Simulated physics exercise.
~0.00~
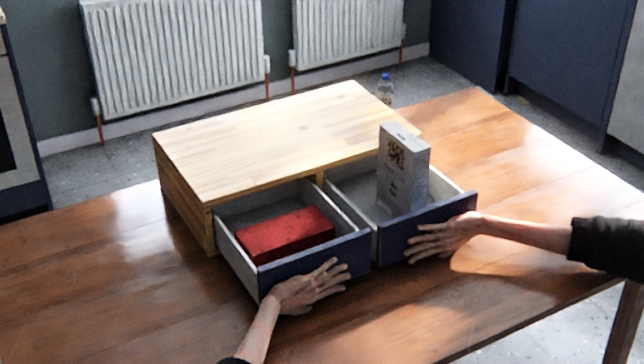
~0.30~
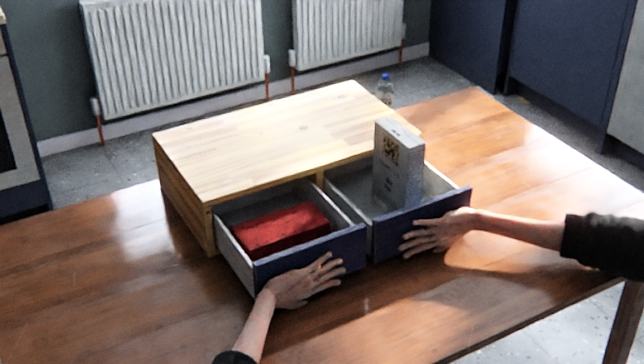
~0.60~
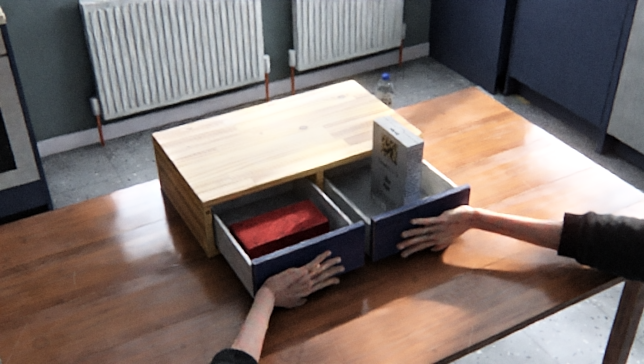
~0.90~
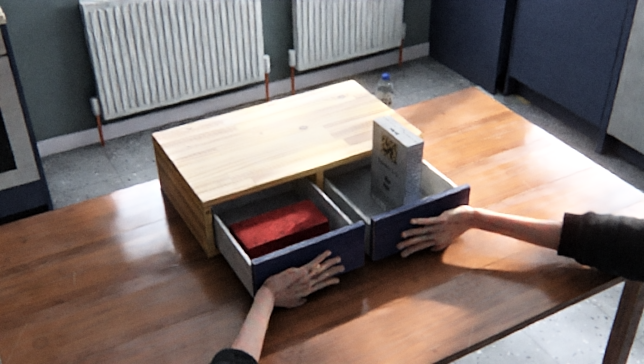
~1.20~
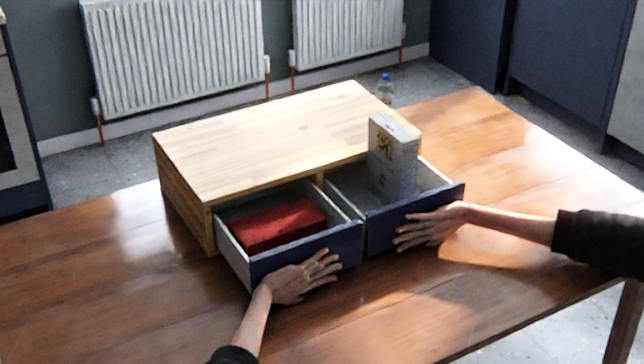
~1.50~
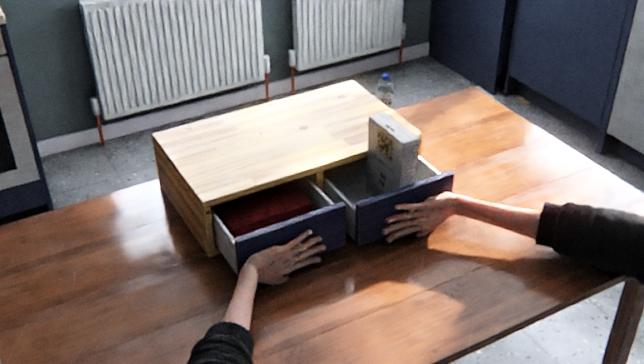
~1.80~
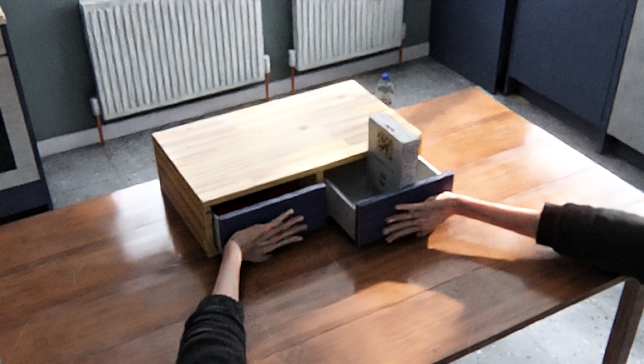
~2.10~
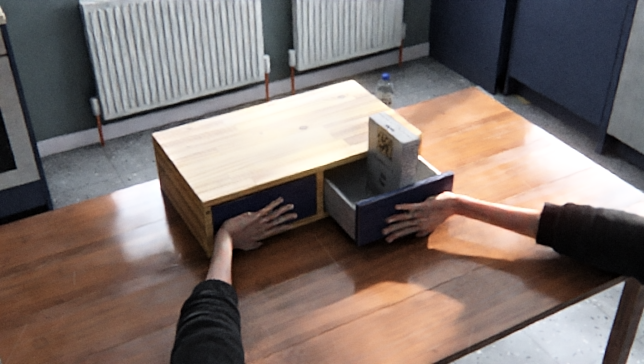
Two open drawers being pushed inward by hand, the left closing over a red block, the right staying ajar with an upright box.
